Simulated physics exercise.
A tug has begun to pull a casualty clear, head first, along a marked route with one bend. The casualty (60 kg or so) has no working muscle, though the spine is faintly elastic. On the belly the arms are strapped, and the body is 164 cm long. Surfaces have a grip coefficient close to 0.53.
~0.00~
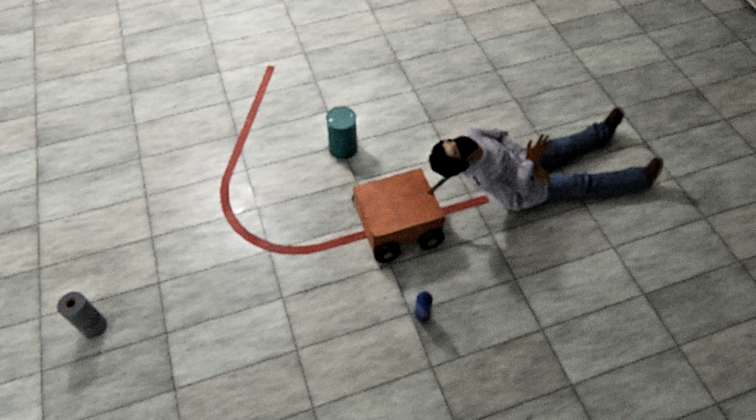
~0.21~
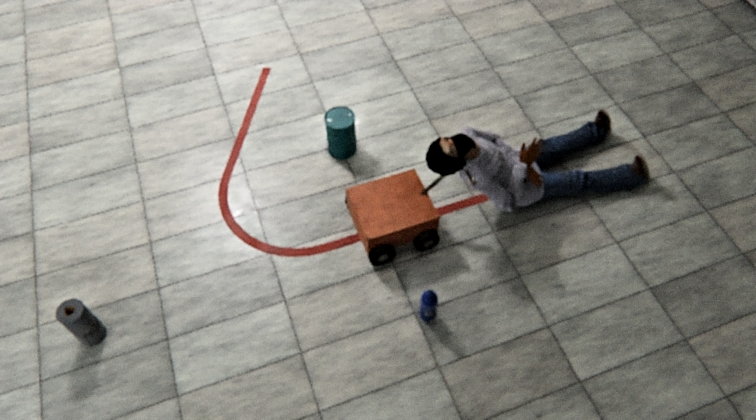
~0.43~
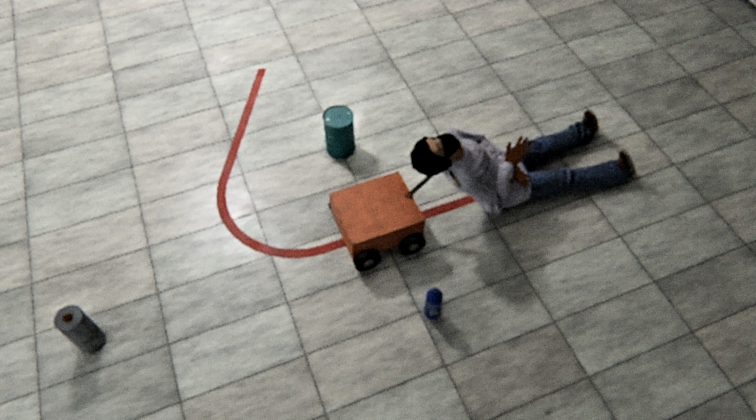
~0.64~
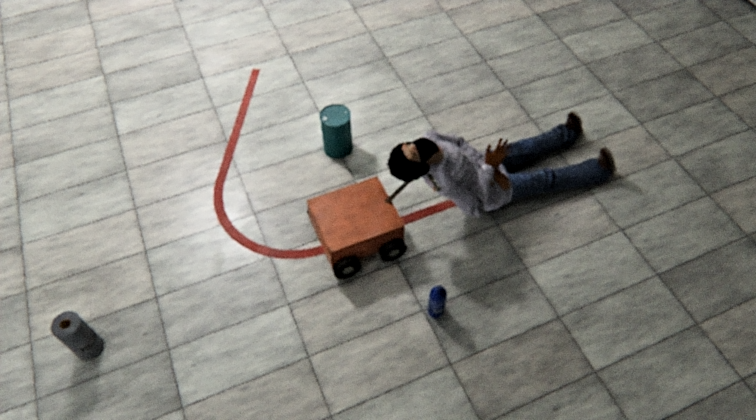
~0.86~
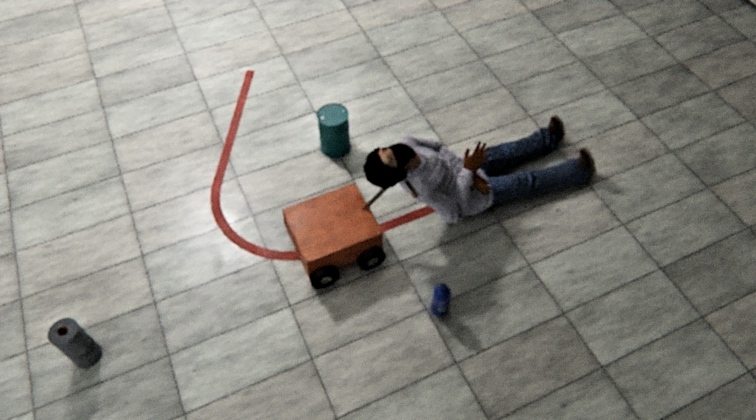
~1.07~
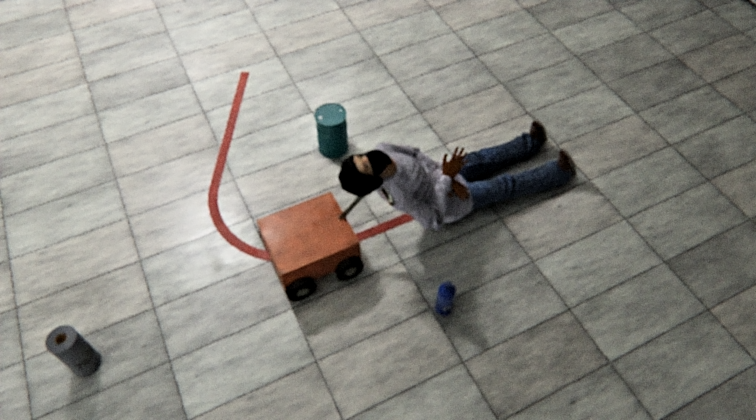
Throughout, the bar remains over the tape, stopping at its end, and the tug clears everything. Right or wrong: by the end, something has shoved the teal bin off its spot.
Wrong, the teal bin is where it started.
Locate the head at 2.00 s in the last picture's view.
About (241, 208) in the last view.
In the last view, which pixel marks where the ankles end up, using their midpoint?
Roughly (280, 185).
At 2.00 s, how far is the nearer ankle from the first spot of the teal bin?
The gap is about 80 cm.
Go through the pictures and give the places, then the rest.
The first frame shows teal bin (342, 133), blue bottle (424, 304), end of the tape (270, 71).
The second frame shows teal bin (341, 133), blue bottle (429, 304); 5 cm hauled.
The third frame shows teal bin (339, 132), blue bottle (434, 302); 16 cm hauled.
The fourth frame shows teal bin (337, 131), blue bottle (437, 300); 29 cm hauled.
The fifth frame shows teal bin (334, 131), blue bottle (441, 298); 43 cm hauled.
The sixth frame shows teal bin (332, 131), blue bottle (446, 297), end of the tape (244, 77); 58 cm hauled.
After 2.00 s the teal bin is where it stood, near (332, 131) in the last picture's view; the blue bottle where it stood; the nearer ankle is 81 cm from that spot.
After 2.70 s the teal bin is where it stood, near (332, 131) in the last picture's view; the nearer ankle is 65 cm from that spot.
After 3.30 s the teal bin is where it stood, near (332, 131) in the last picture's view; the nearer ankle is 60 cm from that spot.
After 4.00 s the teal bin is where it stood, near (332, 131) in the last picture's view; the blue bottle where it stood; the nearer ankle is 48 cm from that spot.
After 4.8 s, teal bin stays put; grey post stays put; blue bottle stays put.
